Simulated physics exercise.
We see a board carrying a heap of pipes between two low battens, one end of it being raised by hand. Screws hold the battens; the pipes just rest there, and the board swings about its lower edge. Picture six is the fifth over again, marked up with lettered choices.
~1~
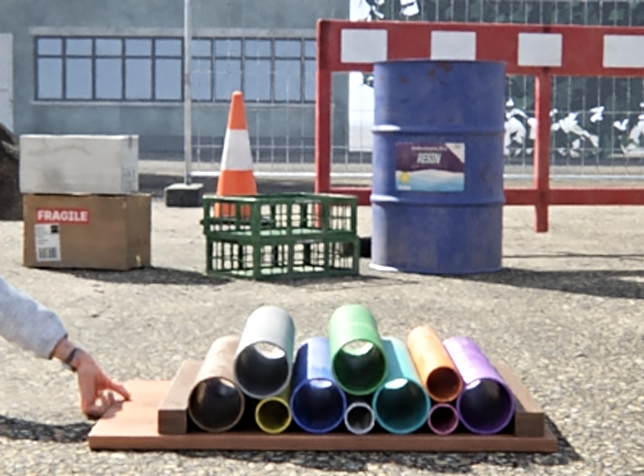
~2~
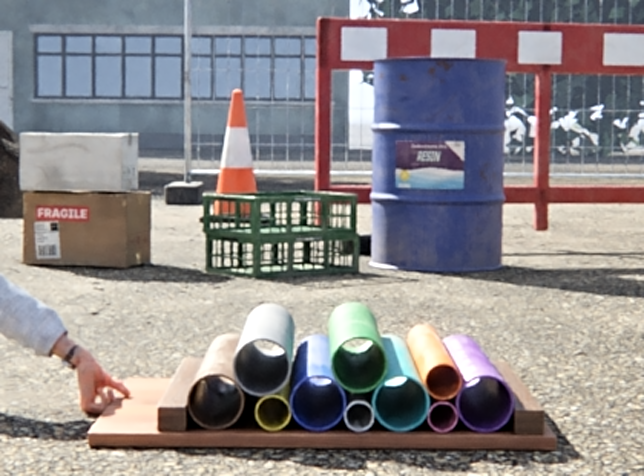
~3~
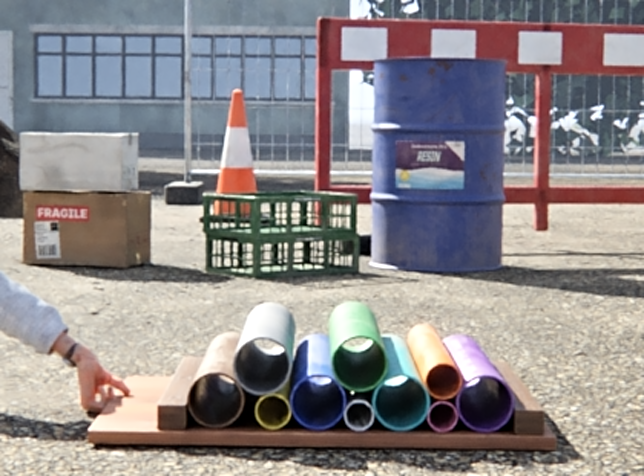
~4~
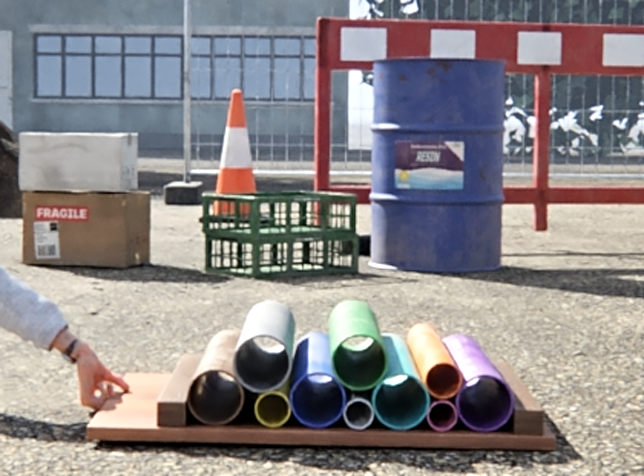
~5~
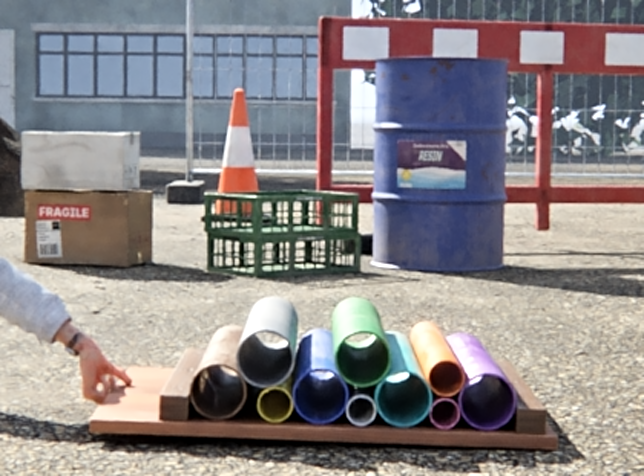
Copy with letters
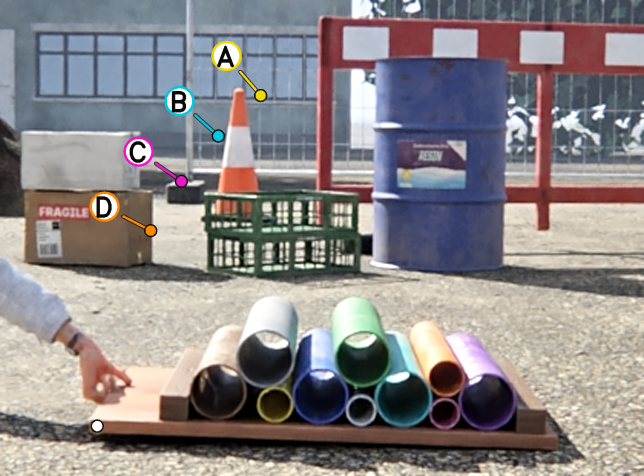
Board of colourful pipes rising very slightly at its left end as a hand lifts it, the pipes staying in place.
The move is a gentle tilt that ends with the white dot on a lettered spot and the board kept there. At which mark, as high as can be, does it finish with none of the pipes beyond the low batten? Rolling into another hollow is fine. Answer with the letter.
Mark B is as high as it can go.
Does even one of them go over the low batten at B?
No.
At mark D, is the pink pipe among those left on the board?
Yes, with D.
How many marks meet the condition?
Three of the four.
On the marked copy, A at (260, 96); B at (218, 136); C at (181, 181); D at (151, 231); the white dot at (97, 426).
With B. Early on, board at 21°.
Further on, board at 41°.
At the end, board at 41°, none over the low batten.
As for the rest, A one over the low batten (green); C none over the low batten; D none over the low batten.
